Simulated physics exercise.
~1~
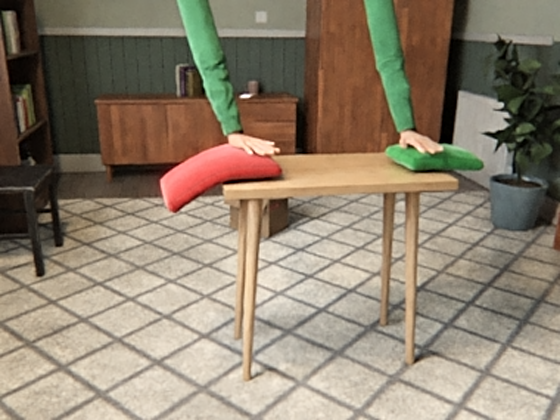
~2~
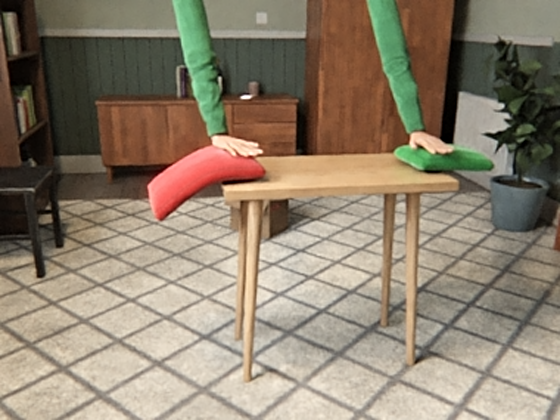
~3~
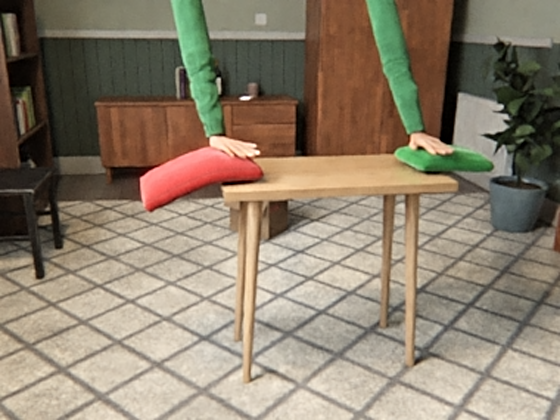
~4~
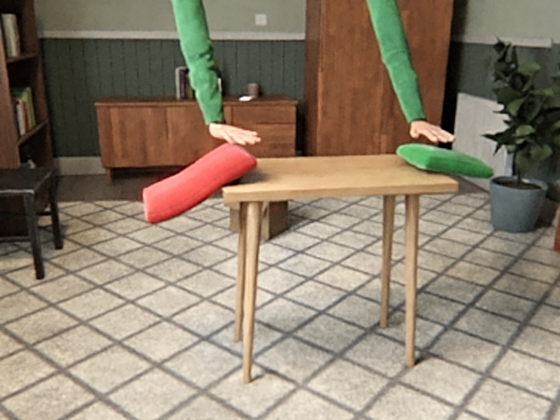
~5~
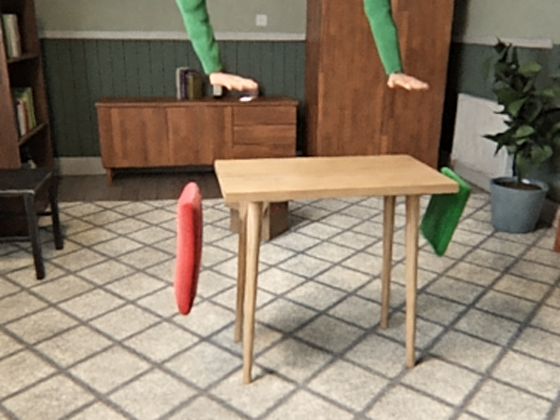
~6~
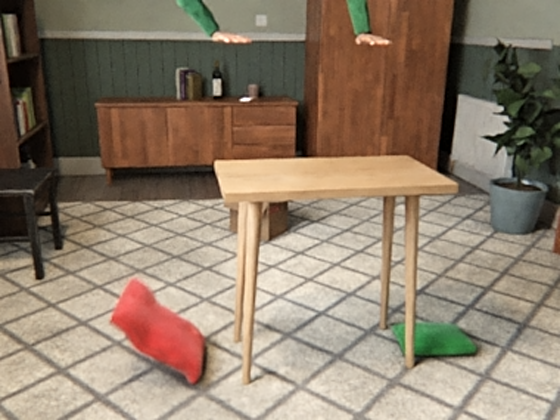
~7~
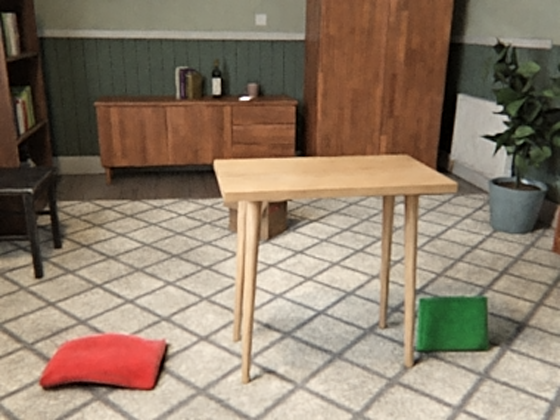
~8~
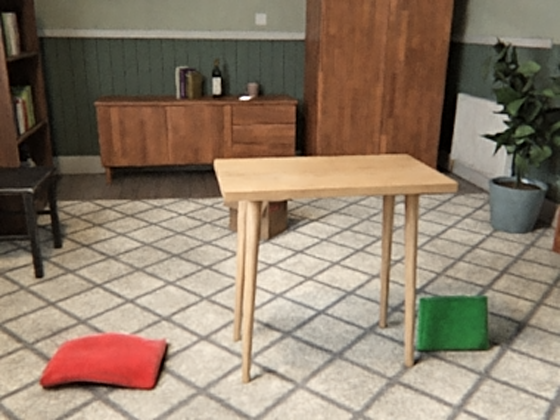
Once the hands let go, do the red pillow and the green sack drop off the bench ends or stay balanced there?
Both drop off. The red pillow slides down past the left end, and the green sack tips over the right end and lands on the floor.
